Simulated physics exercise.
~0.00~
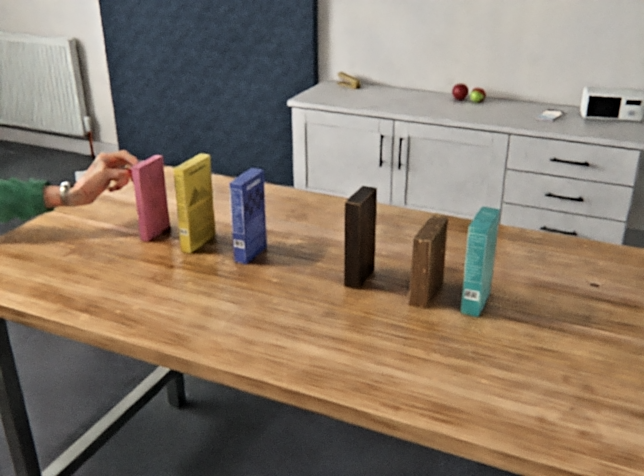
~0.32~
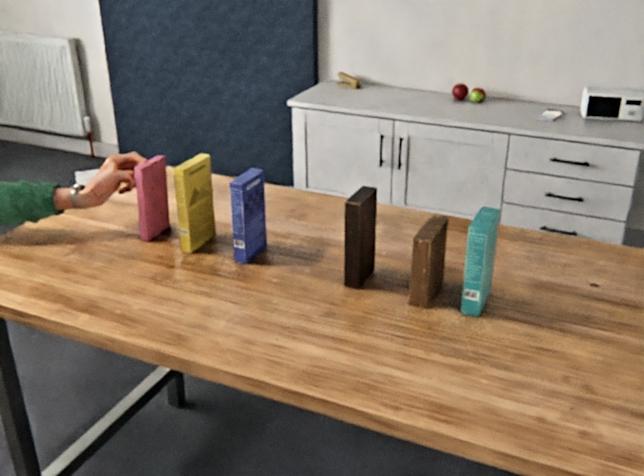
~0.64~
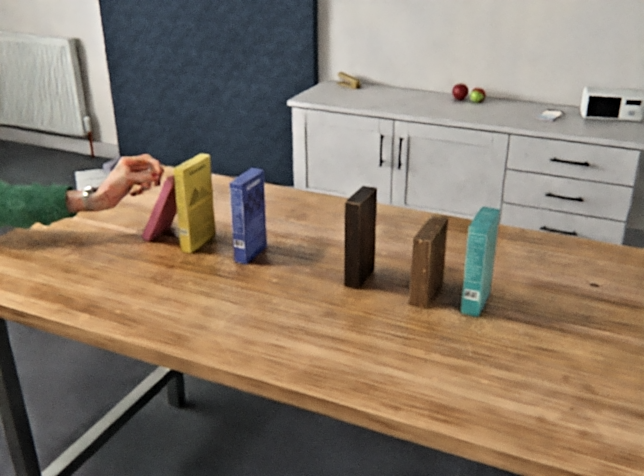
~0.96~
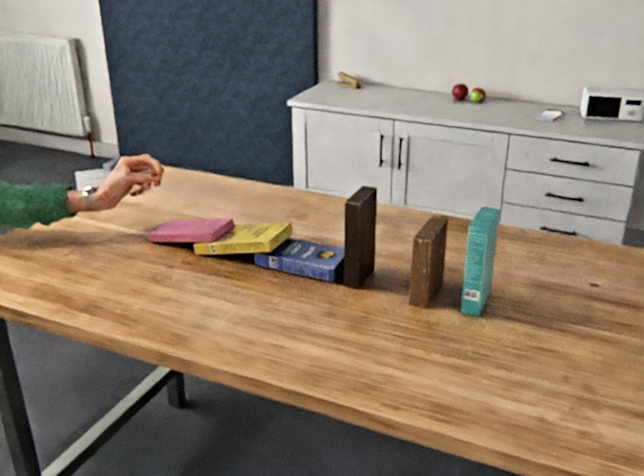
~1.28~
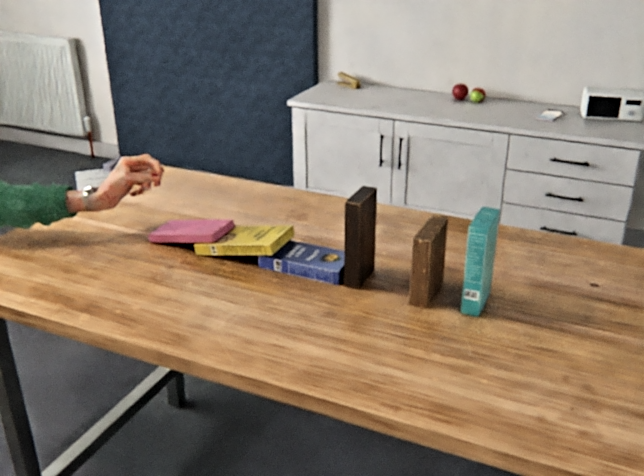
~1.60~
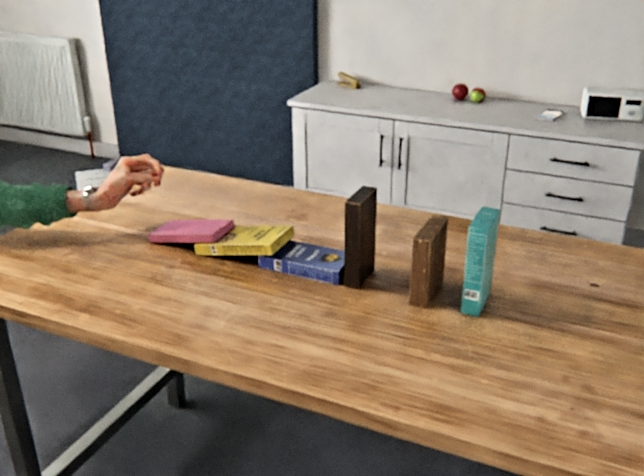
A pink block stands at the left end of a spaced row of upright, book-like blocks on a wooden table, seen from a still, slightly raised view with pale cabinets behind. To its right stand yellow, blue, black, brown and turquoise ones. A hand in a green sleeve reaches in from the left and tips the pink block rightward against the yellow one. The pink, yellow and blue pieces topple to the right, ending in an overlapping line. The blue one lies at the foot of the black block, which stays upright, as do the brown and turquoise pieces, while the hand hovers.
